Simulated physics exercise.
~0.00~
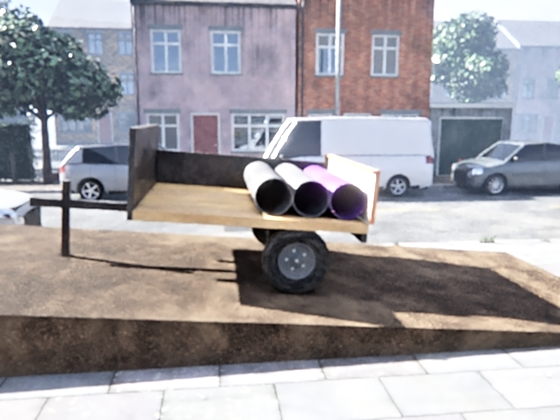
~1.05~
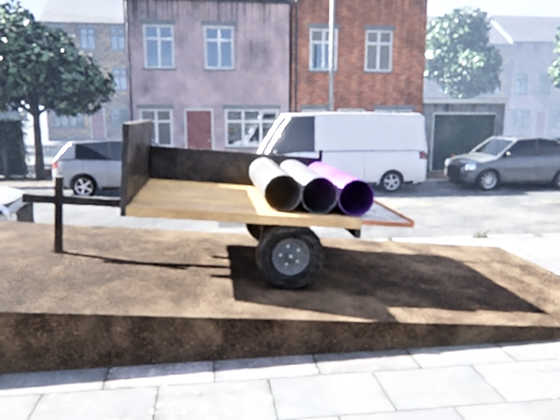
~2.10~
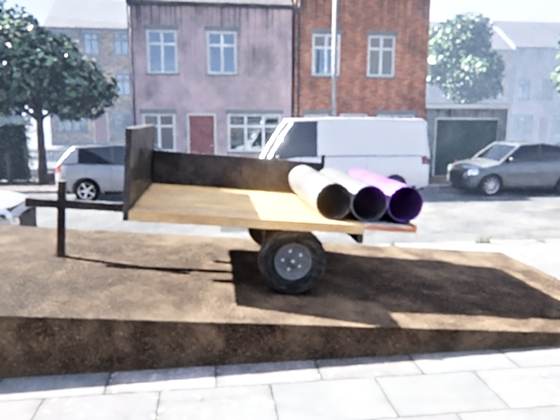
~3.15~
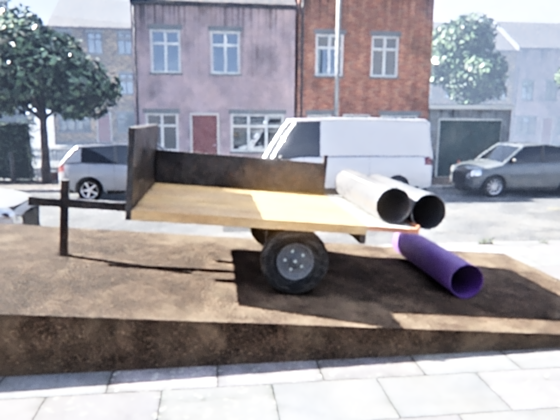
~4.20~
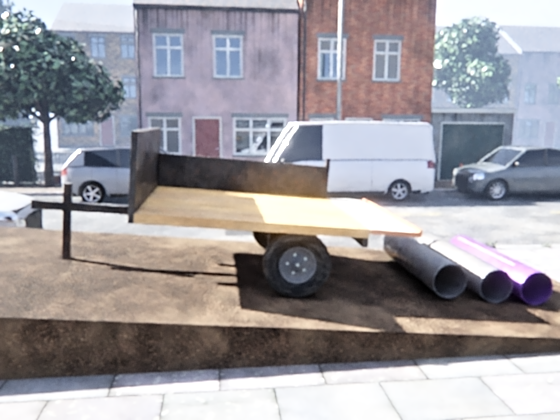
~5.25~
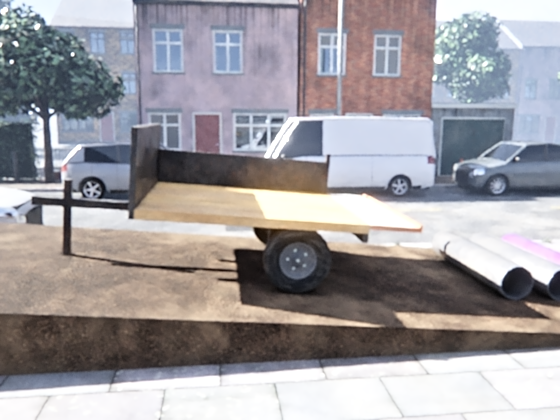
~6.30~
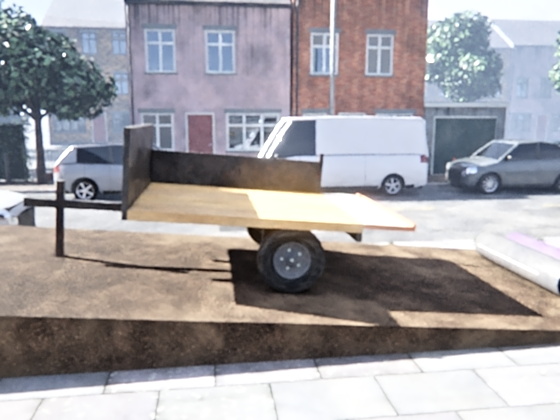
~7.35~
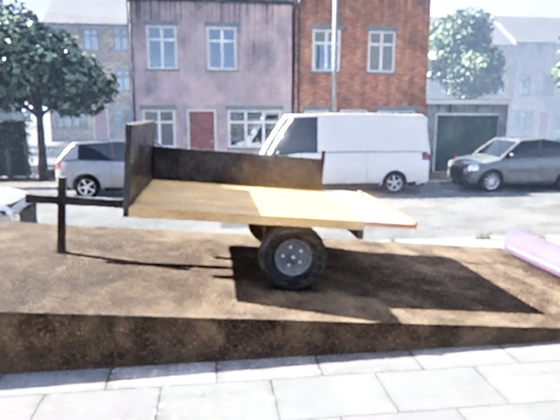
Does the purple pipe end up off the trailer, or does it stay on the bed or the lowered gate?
The purple pipe ends up off the trailer. It rolls over the edge of the lowered gate and comes down on the ground to the right.
